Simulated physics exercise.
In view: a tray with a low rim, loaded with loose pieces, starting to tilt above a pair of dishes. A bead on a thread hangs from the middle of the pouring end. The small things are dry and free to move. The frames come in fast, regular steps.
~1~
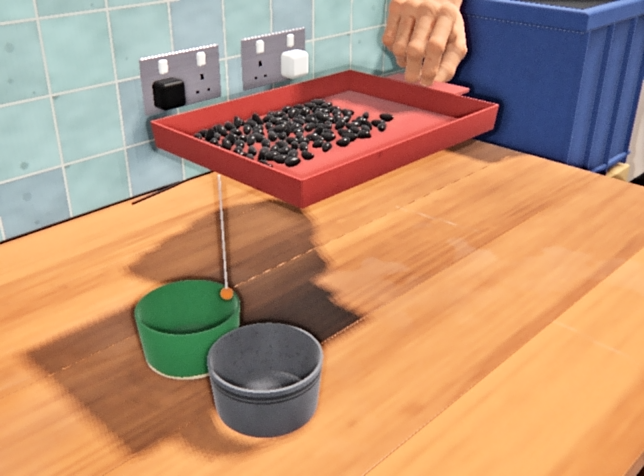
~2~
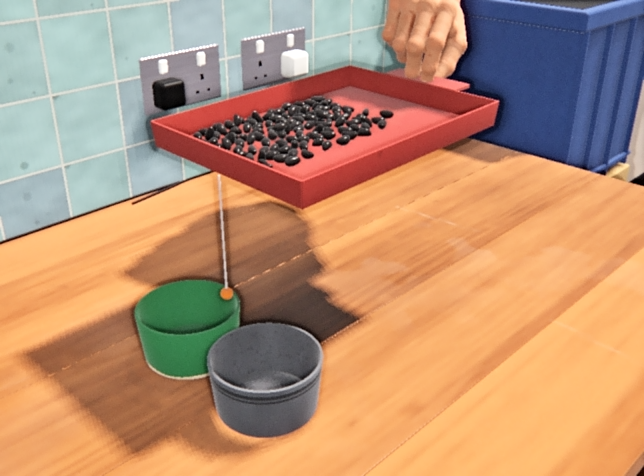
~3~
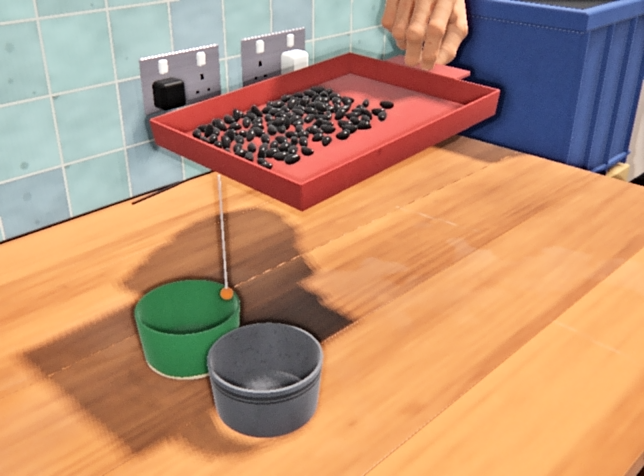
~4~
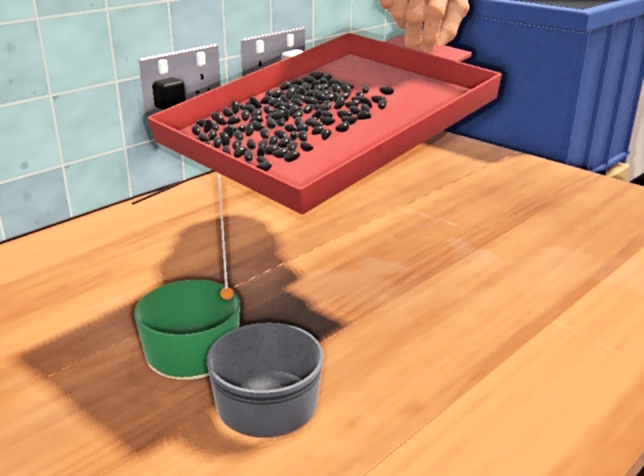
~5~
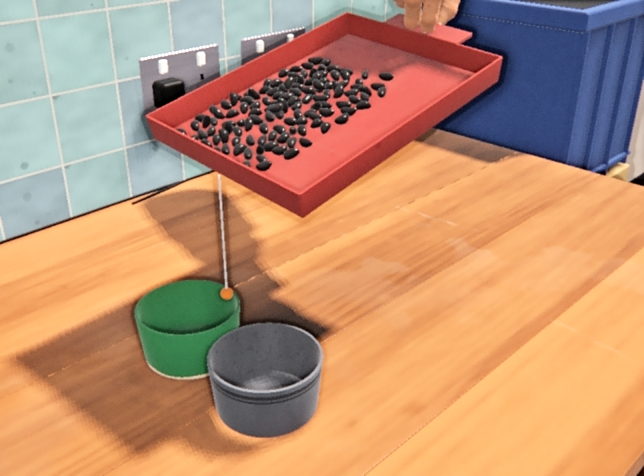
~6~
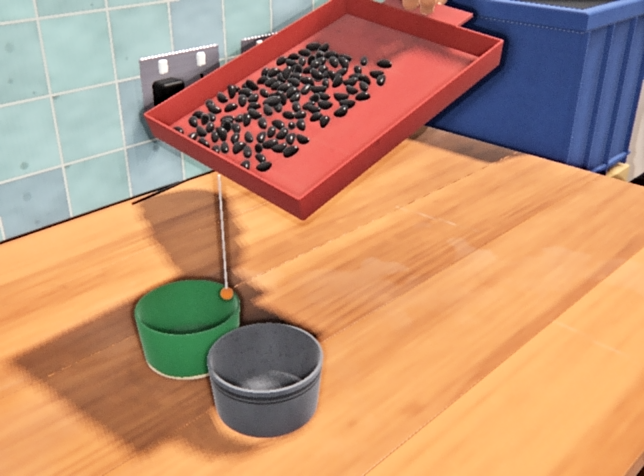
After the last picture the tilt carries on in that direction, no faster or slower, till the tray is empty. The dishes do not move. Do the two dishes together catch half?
Caught overall: More than half.
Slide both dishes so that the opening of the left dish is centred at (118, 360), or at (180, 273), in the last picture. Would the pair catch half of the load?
First not half, then not half.
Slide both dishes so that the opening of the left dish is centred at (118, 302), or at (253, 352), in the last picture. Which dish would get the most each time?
One: The right dish. Two: The left dish.
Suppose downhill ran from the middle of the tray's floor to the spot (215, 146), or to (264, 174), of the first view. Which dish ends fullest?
The first try: The left-hand dish. The second: The right dish.
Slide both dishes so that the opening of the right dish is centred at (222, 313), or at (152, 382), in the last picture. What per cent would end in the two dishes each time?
First some 0, then 10 per cent.
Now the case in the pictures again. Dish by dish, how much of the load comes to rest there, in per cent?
For the left dish some 0 %, for the right dish some 70 %.
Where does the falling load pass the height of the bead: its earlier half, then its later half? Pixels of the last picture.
Around (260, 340) and then (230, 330).
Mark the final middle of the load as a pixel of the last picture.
Roughly at (250, 402).
Shortly afterwards, tray tipped steeply; all but a few on the tray; only a few in the air.
Next, tray tipped past a quarter turn; the bulk on the tray; a little in the right dish; only a few outside both; only a few in the air.
Some moments later, tray tipped past a quarter turn; near two thirds in the right dish; only a few in the left dish; near a third outside both.
In the end, tray tipped past a quarter turn; near two thirds in the right dish; only a few in the left dish; near a third outside both.
